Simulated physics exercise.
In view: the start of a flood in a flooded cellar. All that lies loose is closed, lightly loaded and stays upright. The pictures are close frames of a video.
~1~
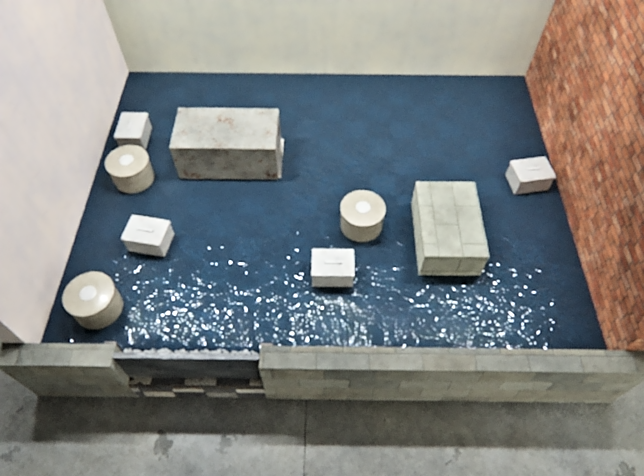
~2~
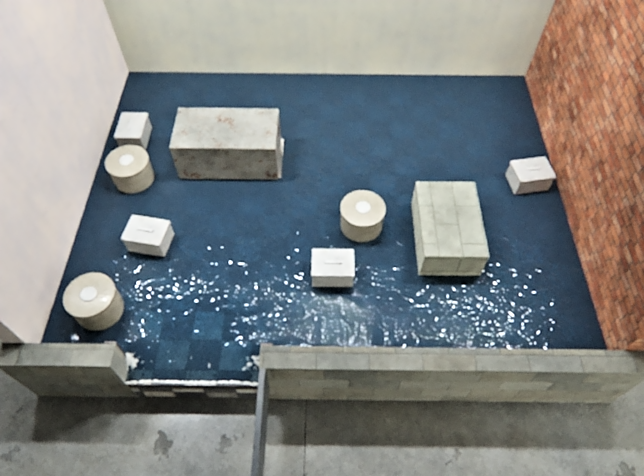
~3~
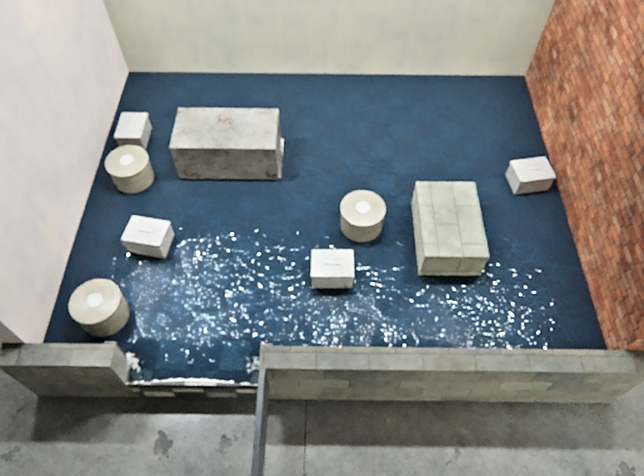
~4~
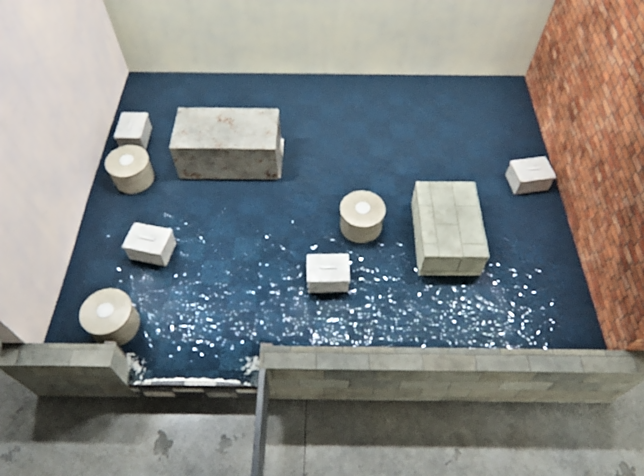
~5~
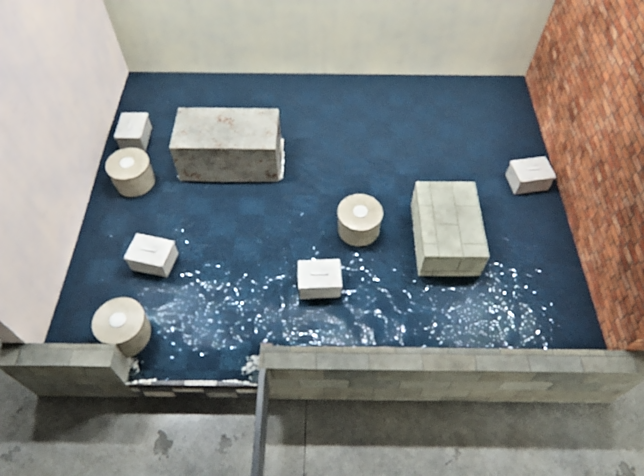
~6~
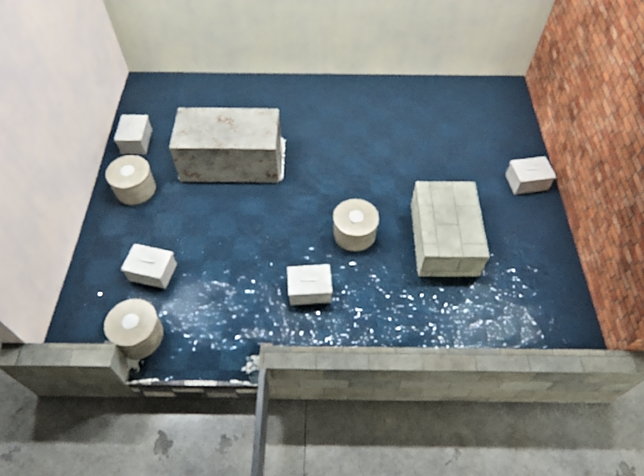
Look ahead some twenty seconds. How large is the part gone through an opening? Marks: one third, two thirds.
Share: At least two thirds.
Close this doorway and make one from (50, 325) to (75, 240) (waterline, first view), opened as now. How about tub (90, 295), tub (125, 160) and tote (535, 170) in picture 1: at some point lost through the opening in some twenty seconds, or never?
One after the other: Carried outside, carried outside, no.
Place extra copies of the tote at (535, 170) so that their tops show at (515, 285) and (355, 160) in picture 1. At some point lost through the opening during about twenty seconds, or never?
In turn: Washed out, out.
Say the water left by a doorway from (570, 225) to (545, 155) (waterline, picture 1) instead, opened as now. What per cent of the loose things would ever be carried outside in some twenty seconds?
Some 40 per cent.
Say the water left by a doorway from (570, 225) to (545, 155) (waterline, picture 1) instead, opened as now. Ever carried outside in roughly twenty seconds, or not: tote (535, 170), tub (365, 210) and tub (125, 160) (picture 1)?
In that order: Carried outside, through, stays.
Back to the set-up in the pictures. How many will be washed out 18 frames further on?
4 of them.
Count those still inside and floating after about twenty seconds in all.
That makes 1.
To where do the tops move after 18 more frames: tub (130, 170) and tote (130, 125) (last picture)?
Near (142, 334) and (104, 254).
A moment on, 1 of 7 are out; 6 afloat.
Next, 4 of 7 are out; 3 afloat.
Later, 6 of 7 are out; 1 afloat.
In the end, 6 of 7 are out; 1 afloat.
